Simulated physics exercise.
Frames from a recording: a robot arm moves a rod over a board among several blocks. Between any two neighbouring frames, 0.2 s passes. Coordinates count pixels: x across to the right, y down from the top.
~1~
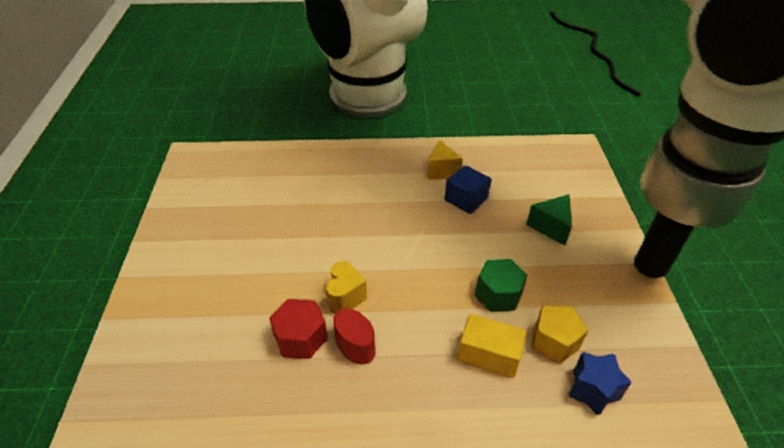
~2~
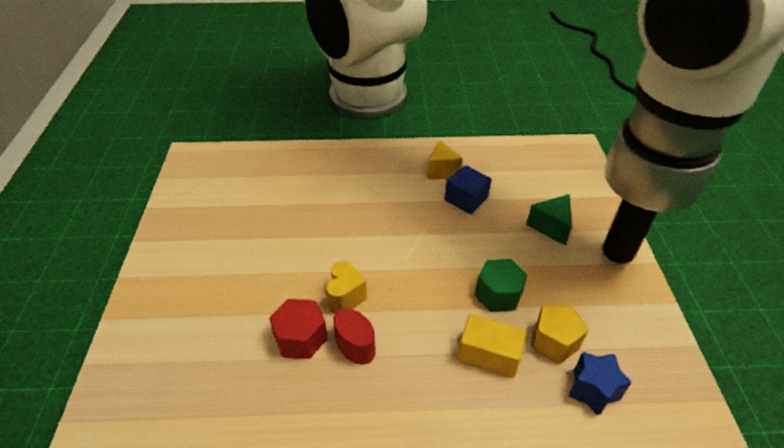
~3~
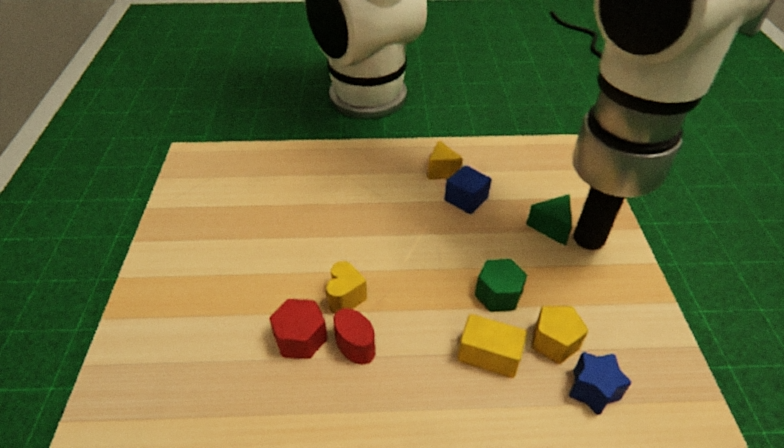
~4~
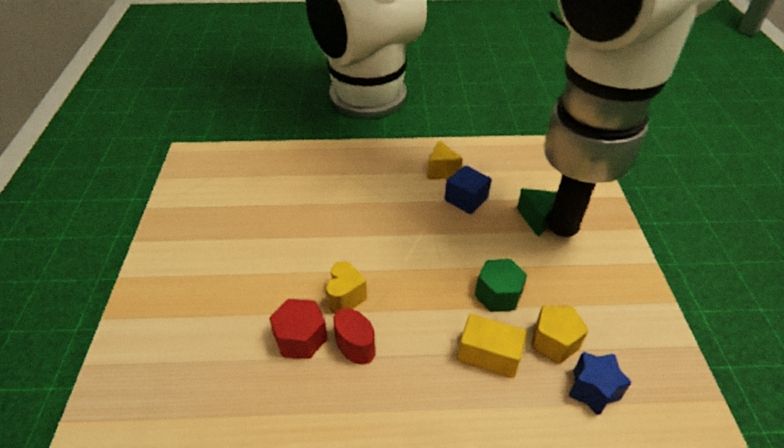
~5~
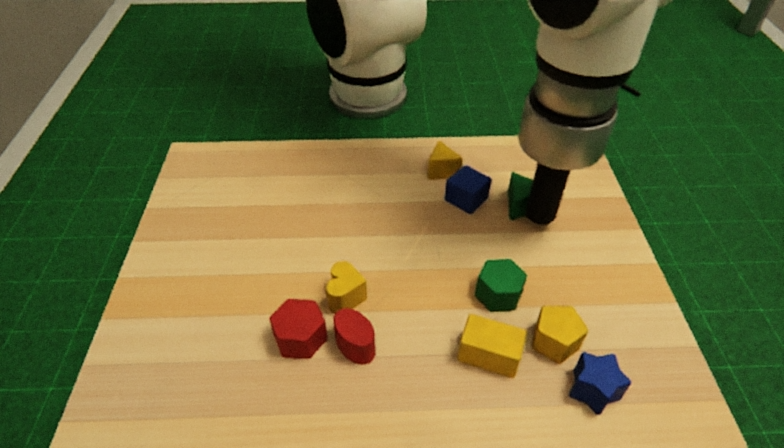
We see a robot arm lower a black rod leftward across a wooden board of colourful blocks, moving up to the green triangular piece, then pushing it left and slightly away, nearer the blue block, while the other blocks stay still.
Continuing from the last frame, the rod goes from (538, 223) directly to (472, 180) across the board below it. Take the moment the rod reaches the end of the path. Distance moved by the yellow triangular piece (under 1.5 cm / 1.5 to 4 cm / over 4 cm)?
The shift is below 1.5 cm.
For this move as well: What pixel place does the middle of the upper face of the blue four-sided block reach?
Around (451, 172).
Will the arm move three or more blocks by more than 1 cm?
Going by the path, no.
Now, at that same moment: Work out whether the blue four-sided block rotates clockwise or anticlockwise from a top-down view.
Looking from above, the answer is counterclockwise.
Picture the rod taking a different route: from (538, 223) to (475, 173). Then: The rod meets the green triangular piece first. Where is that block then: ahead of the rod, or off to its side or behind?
The rod should keep driving it forward.
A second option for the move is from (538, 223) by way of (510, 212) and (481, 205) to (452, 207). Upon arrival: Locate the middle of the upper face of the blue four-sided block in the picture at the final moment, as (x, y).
That would be at about pixel (434, 169).
The first path, step by step. One third of the way, rod (516, 200); green triangular piece (507, 171).
Two thirds of the way, rod (494, 186); blue four-sided block (459, 174), turned 45° anticlockwise; green triangular piece (491, 157), turned 15° clockwise.
At the end, rod (473, 173); yellow triangular piece unmoved; blue four-sided block (451, 172), turned 75° anticlockwise; green triangular piece (480, 145), turned 50° clockwise.
